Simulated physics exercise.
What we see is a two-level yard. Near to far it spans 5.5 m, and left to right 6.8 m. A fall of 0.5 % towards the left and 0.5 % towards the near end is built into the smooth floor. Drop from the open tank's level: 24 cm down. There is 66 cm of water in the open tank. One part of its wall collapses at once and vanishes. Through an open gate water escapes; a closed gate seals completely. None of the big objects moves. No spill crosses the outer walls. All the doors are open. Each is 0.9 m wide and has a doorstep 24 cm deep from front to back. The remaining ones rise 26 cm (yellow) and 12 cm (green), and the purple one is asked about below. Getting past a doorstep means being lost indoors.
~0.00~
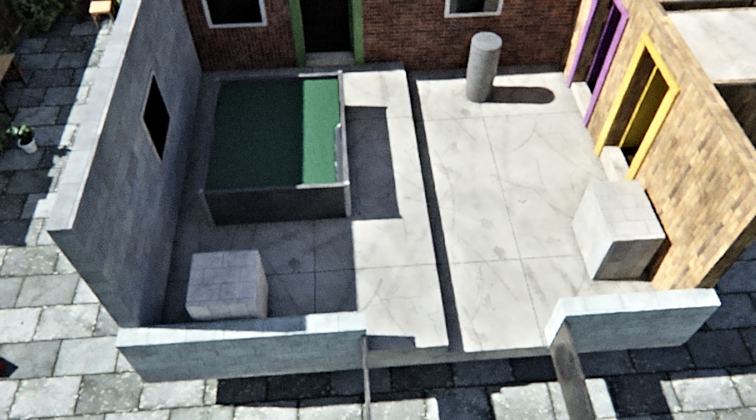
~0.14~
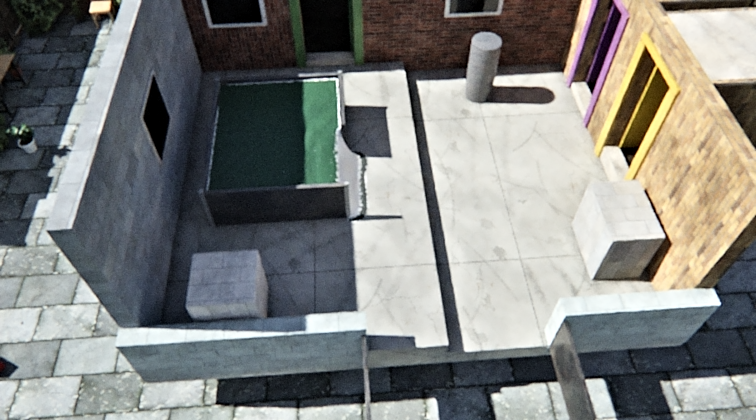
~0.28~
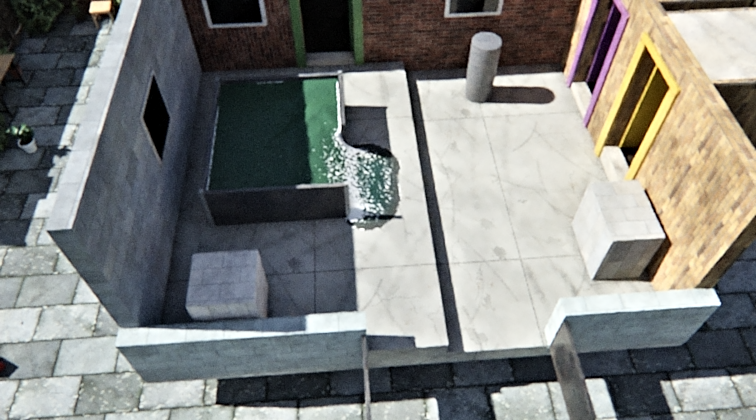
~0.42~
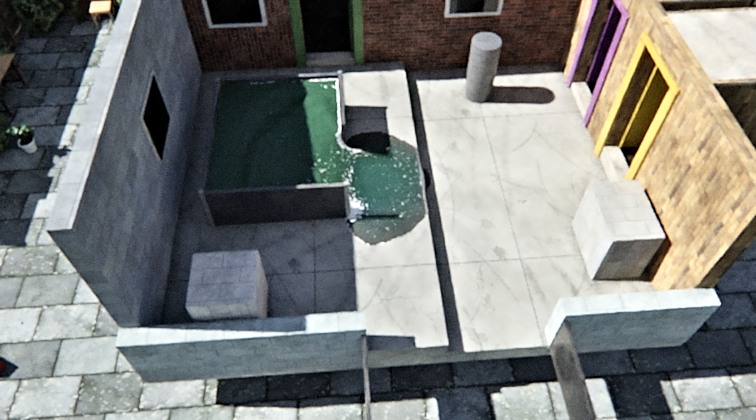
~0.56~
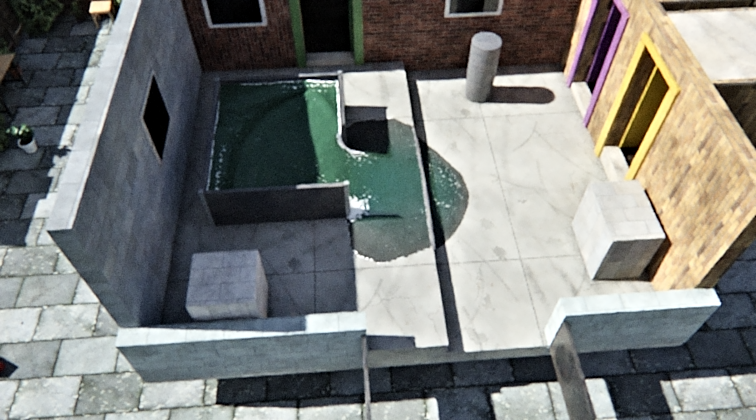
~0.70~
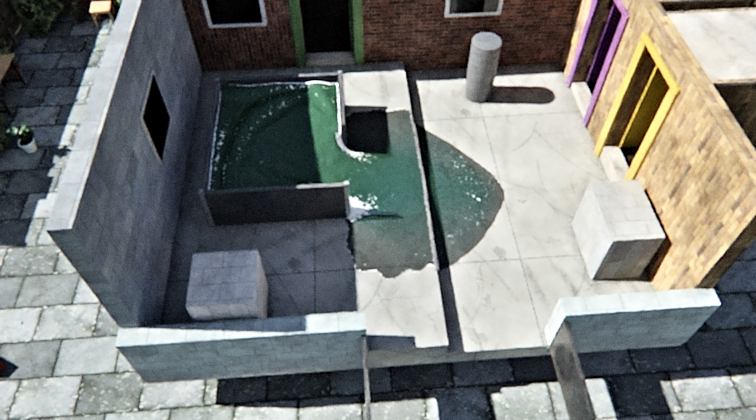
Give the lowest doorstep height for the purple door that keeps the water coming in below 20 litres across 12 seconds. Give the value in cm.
I would say about 12.5 cm.
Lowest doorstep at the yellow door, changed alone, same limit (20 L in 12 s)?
Yellow would need about 20 cm on its own.
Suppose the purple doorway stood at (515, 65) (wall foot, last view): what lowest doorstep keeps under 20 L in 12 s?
Roughly 13.0 cm.
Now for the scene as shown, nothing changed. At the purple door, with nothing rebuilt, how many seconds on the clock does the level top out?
The depth peaks at about 2.6 seconds.
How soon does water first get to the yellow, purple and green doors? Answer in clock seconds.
Times - yellow: 1.2 seconds; purple: 1.8 seconds; green: Not within the 12 s.
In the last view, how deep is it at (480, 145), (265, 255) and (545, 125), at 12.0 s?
Going through the spots in order gives 10, 0 and 10 centimetres.
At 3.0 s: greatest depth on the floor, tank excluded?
Roughly 33 cm.
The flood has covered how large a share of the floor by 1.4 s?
Some 40 in a hundred.
After 1.4 s water covers 40 % of the floor, deepest (36 cm) near (358, 194); it has not reached the purple door.
After 3.0 s water covers 55 % of the floor, deepest (33 cm) near (644, 286); 17 cm at the purple door, 3 litres in over its 14 cm doorstep.
After 12.0 s water covers 55 % of the floor, deepest (15 cm) near (565, 238); 10 cm at the purple door, 10 litres in over its 14 cm doorstep.
At the purple door as built, the water arrived by 1.9 s and peaked near 18 cm at 2.6 s.
With a doorstep of 10.5 cm, 49 litres would have come in within the 12 s; with 14 cm, 10 litres. So under 20 litres takes about 12.5 cm.
